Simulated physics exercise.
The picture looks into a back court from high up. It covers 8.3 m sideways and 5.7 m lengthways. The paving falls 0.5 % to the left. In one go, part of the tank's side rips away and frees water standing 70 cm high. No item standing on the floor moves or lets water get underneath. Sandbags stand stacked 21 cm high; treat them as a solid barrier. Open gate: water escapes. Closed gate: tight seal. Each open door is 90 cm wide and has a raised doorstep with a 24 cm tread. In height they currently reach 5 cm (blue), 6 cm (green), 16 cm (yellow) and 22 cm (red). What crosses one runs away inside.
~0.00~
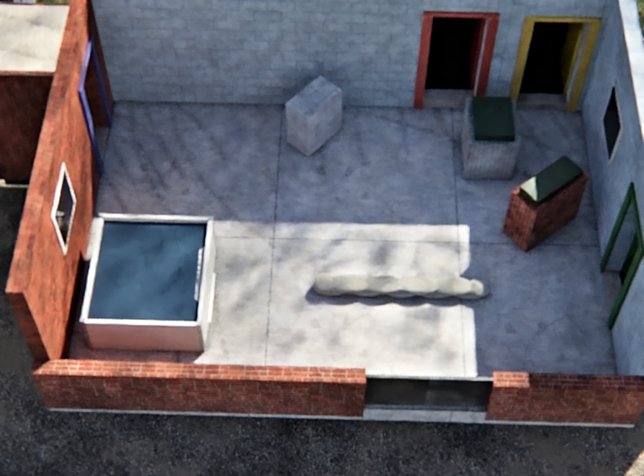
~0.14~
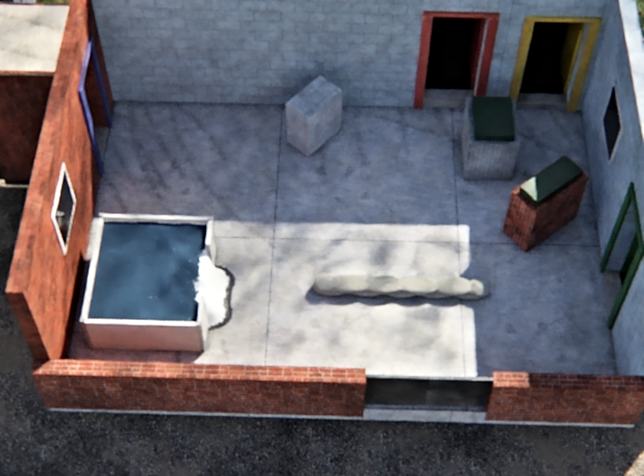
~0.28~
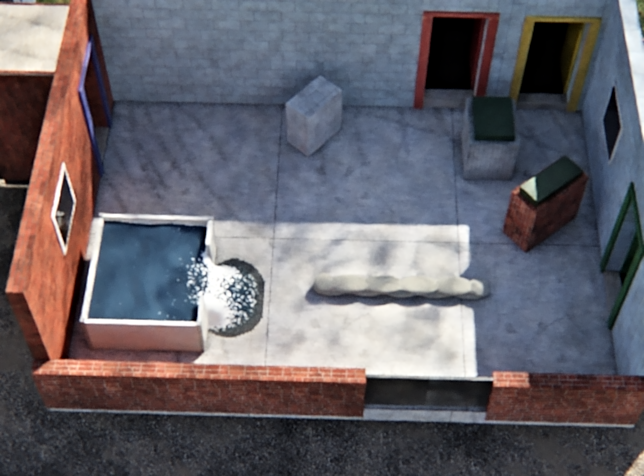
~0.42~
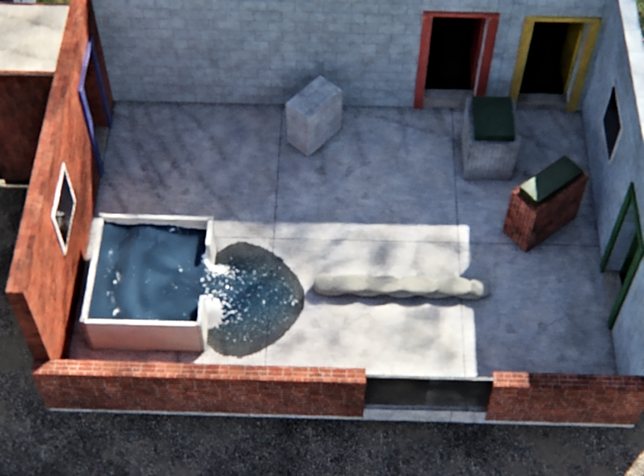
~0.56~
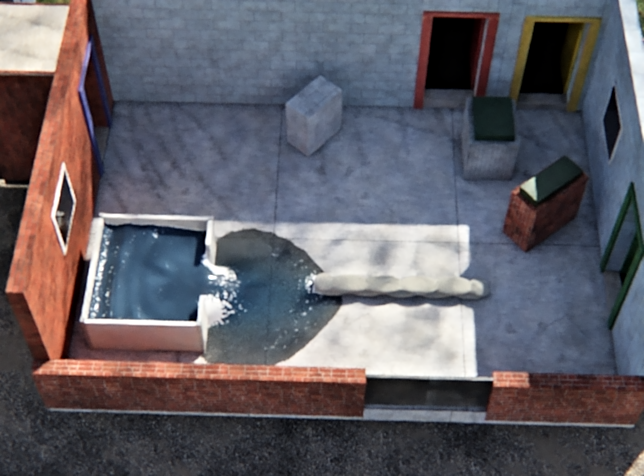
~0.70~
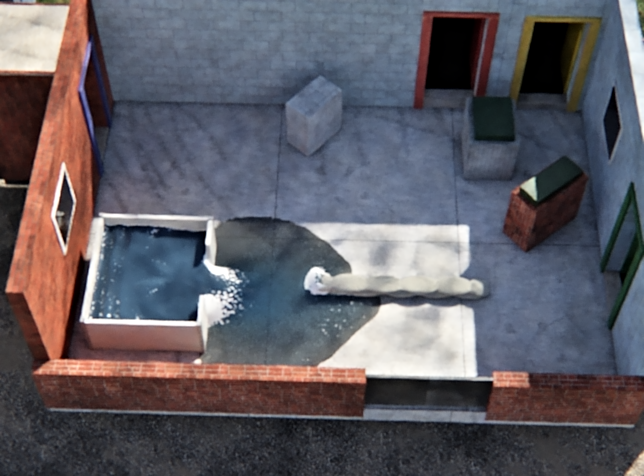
Water bursts through the right side of a square tank in a walled courtyard, foaming onto the pale paving, then spreads rightward in a widening dark sheet that reaches the row of sandbags and runs along both its sides.
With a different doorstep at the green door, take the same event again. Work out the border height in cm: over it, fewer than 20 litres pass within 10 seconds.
Border at about 8.5 cm.
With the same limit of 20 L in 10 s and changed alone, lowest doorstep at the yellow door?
Yellow: 8.5 cm.
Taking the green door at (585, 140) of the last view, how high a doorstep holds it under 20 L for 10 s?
It needs about 8.0 cm.
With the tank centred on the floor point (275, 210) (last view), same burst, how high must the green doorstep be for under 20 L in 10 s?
Then roughly 16 cm.
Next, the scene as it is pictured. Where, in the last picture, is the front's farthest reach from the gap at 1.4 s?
In the last picture, around (516, 315).
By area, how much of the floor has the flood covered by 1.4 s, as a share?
Close to 30 per cent of it is wet.
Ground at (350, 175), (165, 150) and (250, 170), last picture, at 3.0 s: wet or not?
Status: Submerged / clear / clear.
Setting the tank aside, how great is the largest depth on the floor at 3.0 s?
I'd put it near 30 cm.
After 1.4 s water covers 30 % of the floor, deepest (36 cm) near (217, 298); it has not reached the green door.
After 3.0 s water covers 55 % of the floor, deepest (30 cm) near (607, 390); 7 cm at the green door, 1 litre in over its 6 cm doorstep.
After 10.0 s water covers 80 % of the floor, deepest (12 cm) near (357, 118); 8 cm at the green door, 59 litres in over its 6 cm doorstep.
At the green door as built, the water arrived by 2.5 s and peaked near 11 cm at 3.6 s.
With a doorstep of 7.5 cm, 34 litres would have come in within the 10 s; with 10 cm, 8 litres. So under 20 litres takes about 8.5 cm.
